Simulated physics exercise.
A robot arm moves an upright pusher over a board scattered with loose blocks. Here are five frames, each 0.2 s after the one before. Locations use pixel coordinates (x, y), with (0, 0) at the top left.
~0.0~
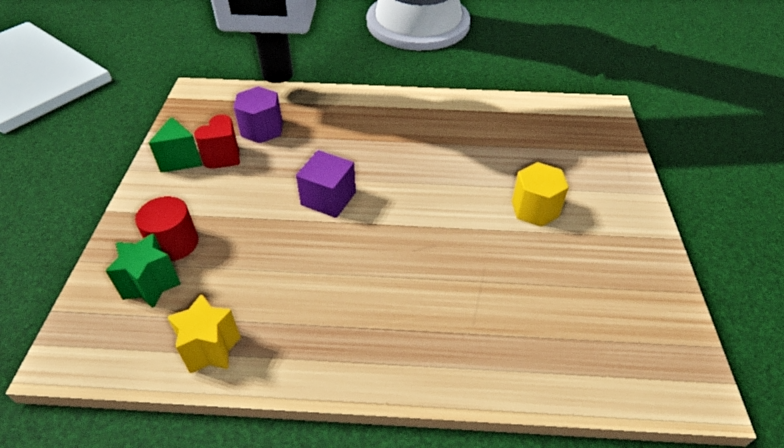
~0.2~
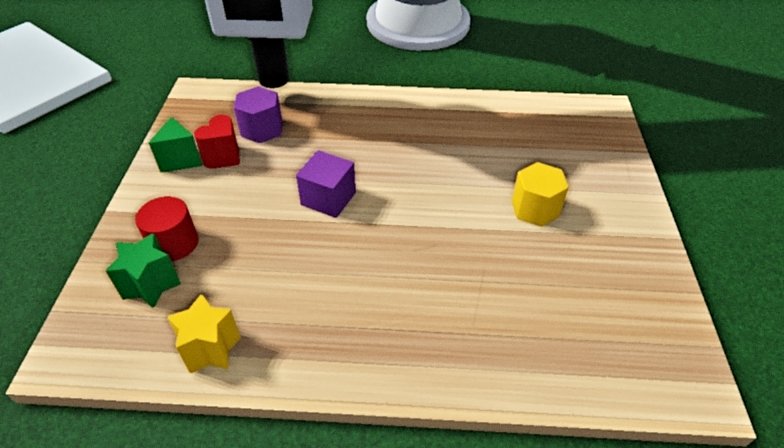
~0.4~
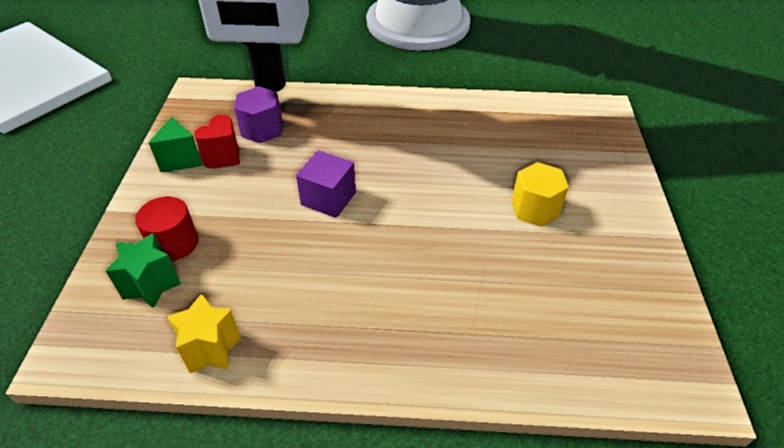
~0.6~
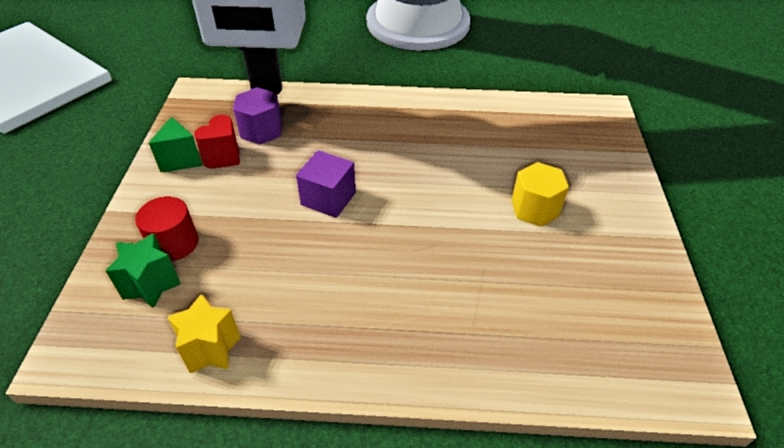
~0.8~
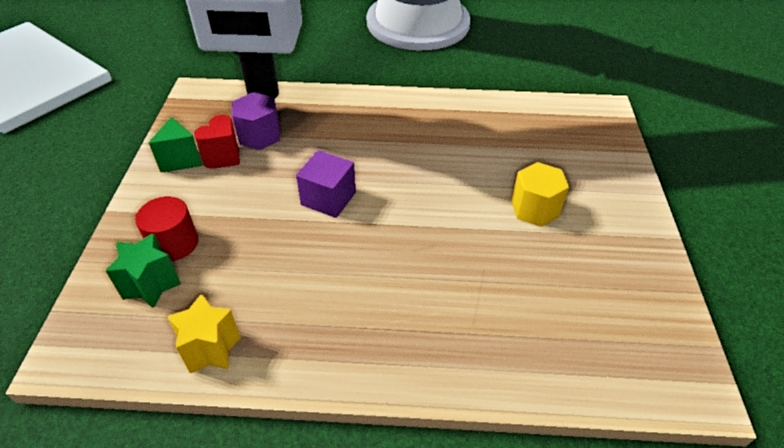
A black pusher on a grey robot arm edges down and slightly left at the far side of a wooden board, then nudges the purple hexagonal block slightly nearer. The fixed view looks down at the board on a green surface. Green and red blocks line the left, a yellow star sits near left, a purple cube lies inward, and a yellow hexagonal block stands right.
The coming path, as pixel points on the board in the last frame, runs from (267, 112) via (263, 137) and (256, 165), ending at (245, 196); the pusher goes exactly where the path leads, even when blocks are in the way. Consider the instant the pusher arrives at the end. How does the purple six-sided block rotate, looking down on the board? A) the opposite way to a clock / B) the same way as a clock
Letter A.
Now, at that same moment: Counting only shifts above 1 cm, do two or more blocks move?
Short answer: No.
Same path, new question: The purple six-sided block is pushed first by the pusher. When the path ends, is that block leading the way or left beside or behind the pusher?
Ahead.
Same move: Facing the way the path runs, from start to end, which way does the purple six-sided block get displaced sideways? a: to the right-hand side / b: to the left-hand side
b: To the left-hand side.
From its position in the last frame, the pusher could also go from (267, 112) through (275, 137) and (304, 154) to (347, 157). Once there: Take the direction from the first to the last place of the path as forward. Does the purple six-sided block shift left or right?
Side: Right.
On the path given first. One third of the way, pusher (259, 119); red heart-shaped block (212, 129); purple six-sided block (254, 132), turned 15° anticlockwise.
Two thirds of the way, pusher (252, 148); red heart-shaped block (212, 129); purple six-sided block (254, 161), turned 35° anticlockwise.
At the end, pusher (240, 178); green three-sided block unmoved; red heart-shaped block (212, 129); purple six-sided block (256, 192), turned 65° anticlockwise.
